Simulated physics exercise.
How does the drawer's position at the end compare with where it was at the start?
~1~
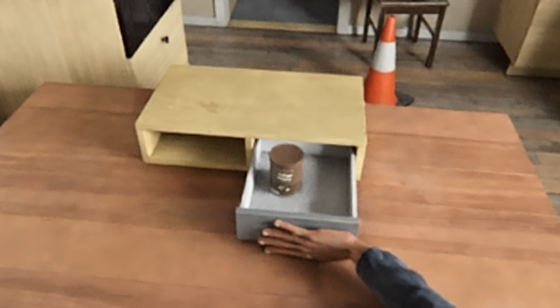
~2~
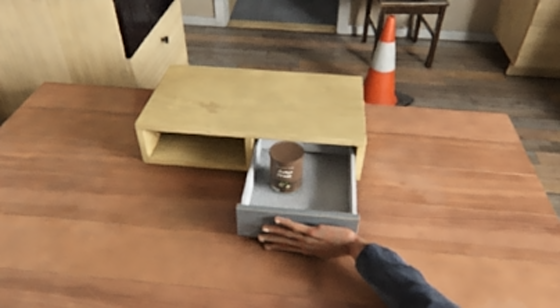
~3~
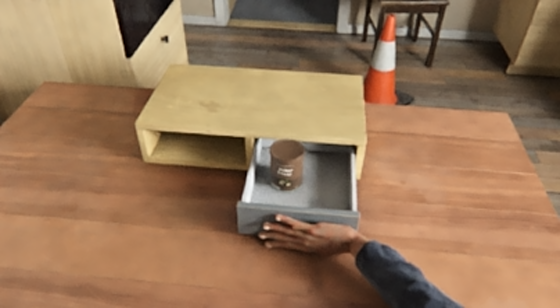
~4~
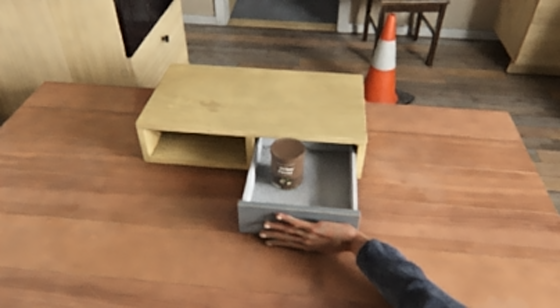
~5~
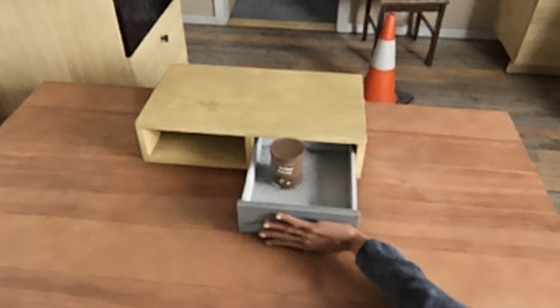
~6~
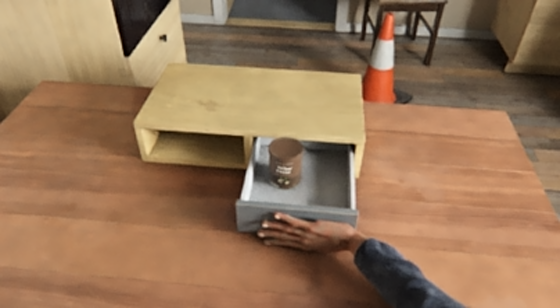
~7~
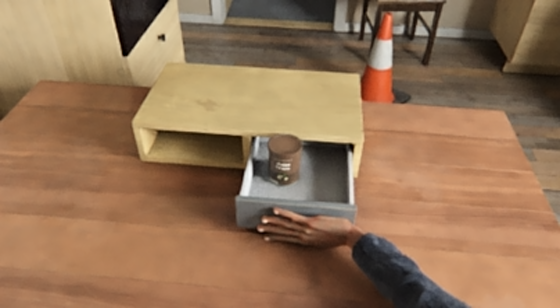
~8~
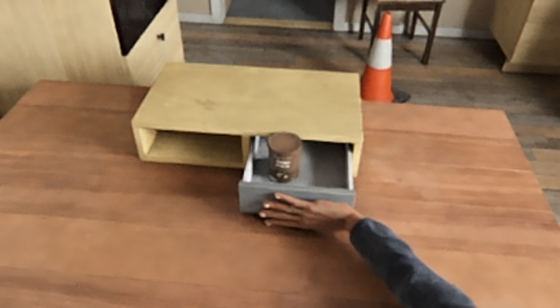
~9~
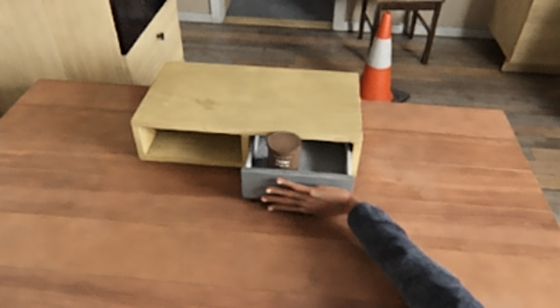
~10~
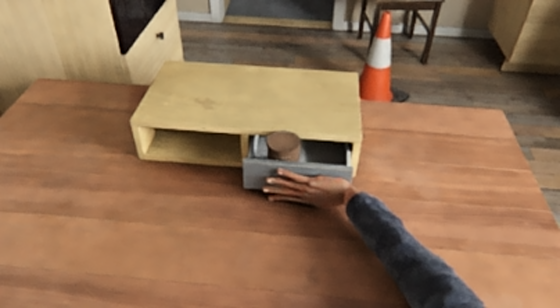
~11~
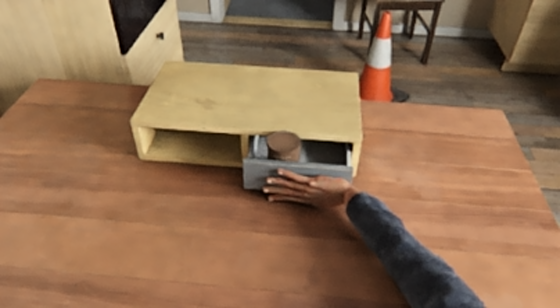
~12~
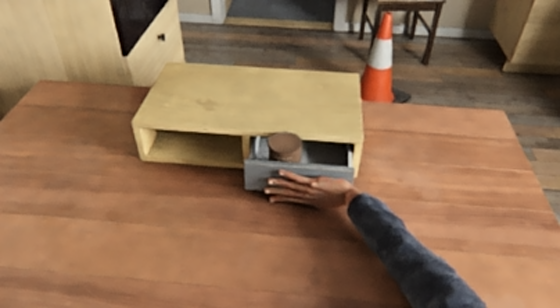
At the end the drawer sits further into the chest than it did at the start, though it is still partly open.
